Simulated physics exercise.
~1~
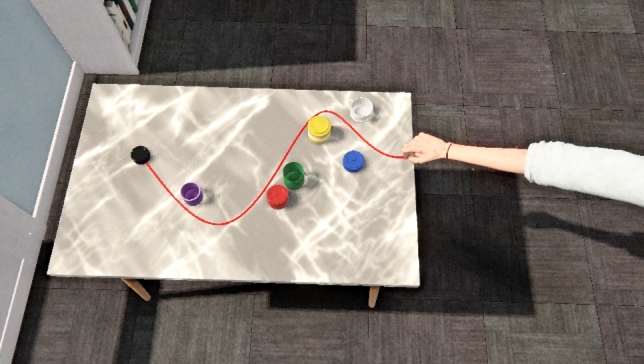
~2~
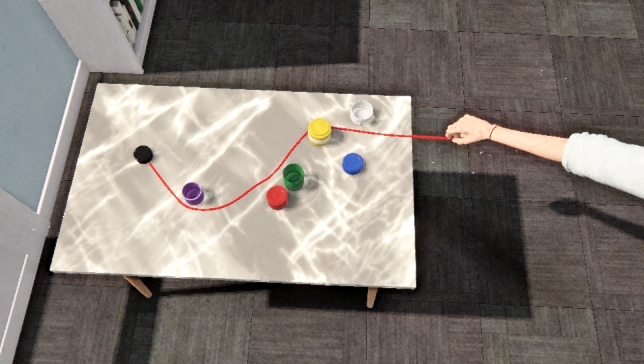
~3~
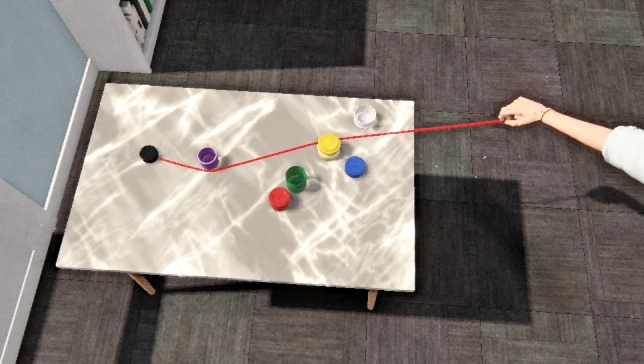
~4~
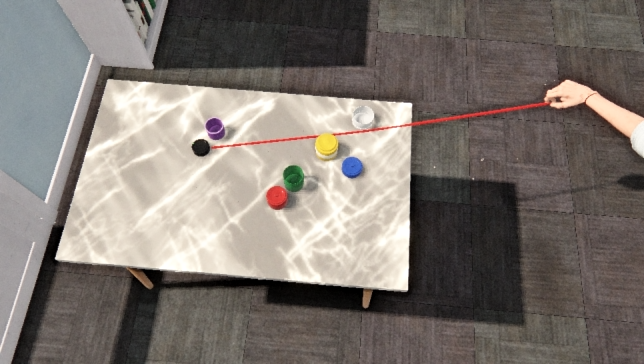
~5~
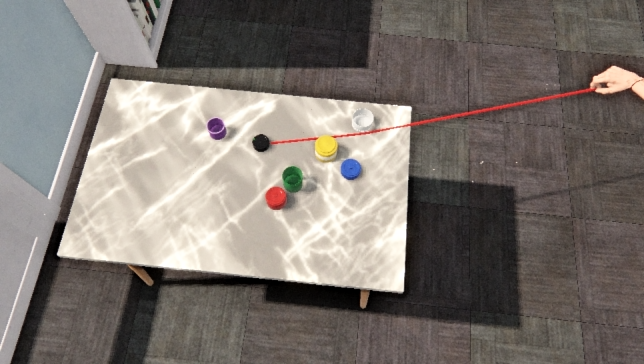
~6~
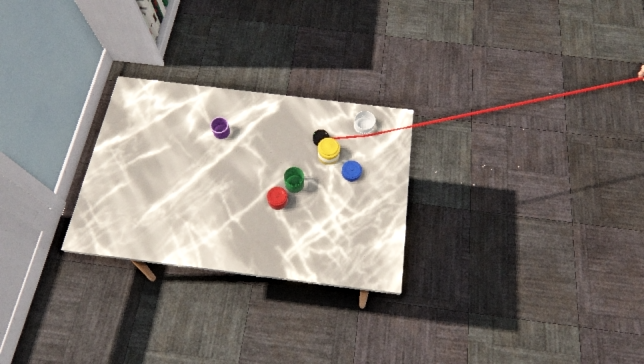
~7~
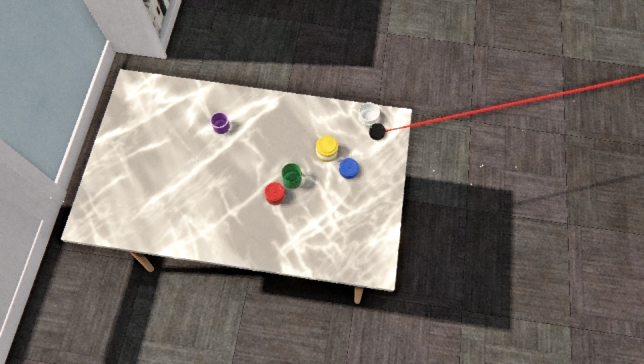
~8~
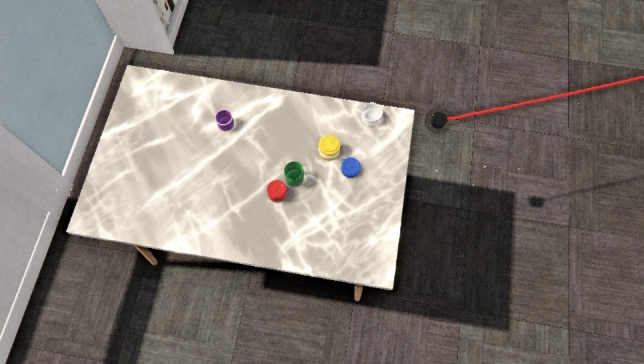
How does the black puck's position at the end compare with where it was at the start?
It starts on the left part of the table and ends beyond the table's right edge, slightly higher in the view and still attached to the red cord.
